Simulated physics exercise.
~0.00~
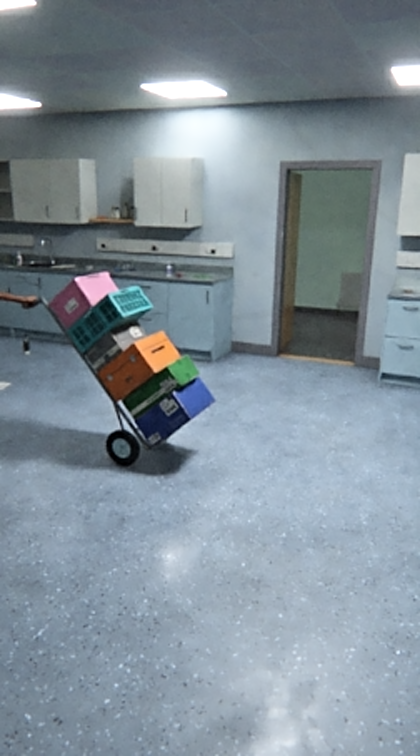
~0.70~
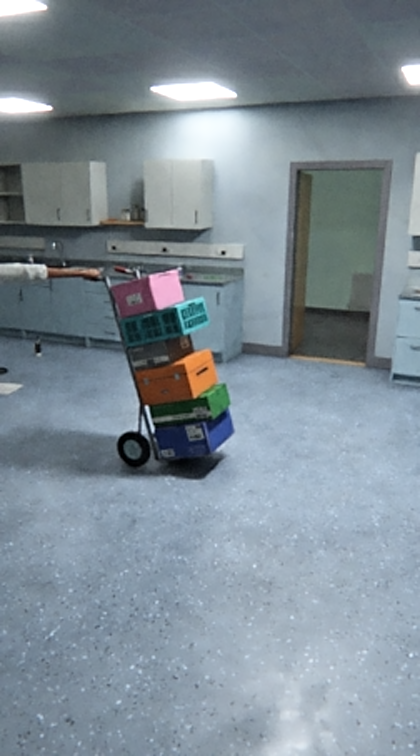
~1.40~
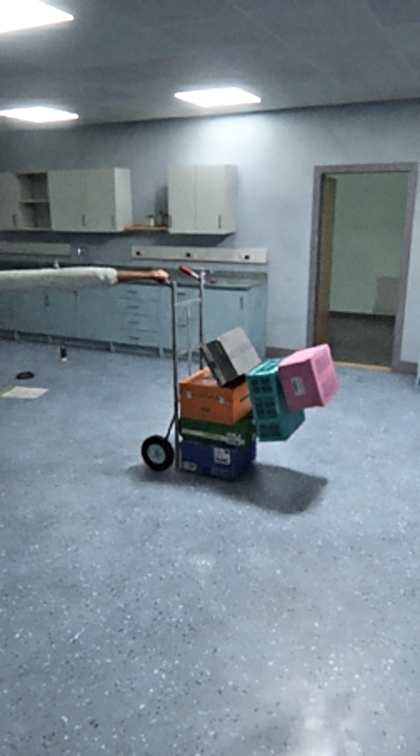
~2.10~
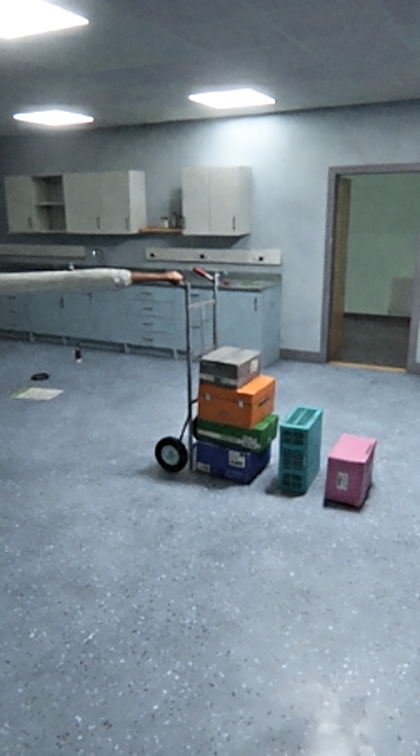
An arm tips a loaded hand truck upright, and the pink and turquoise crates topple off.
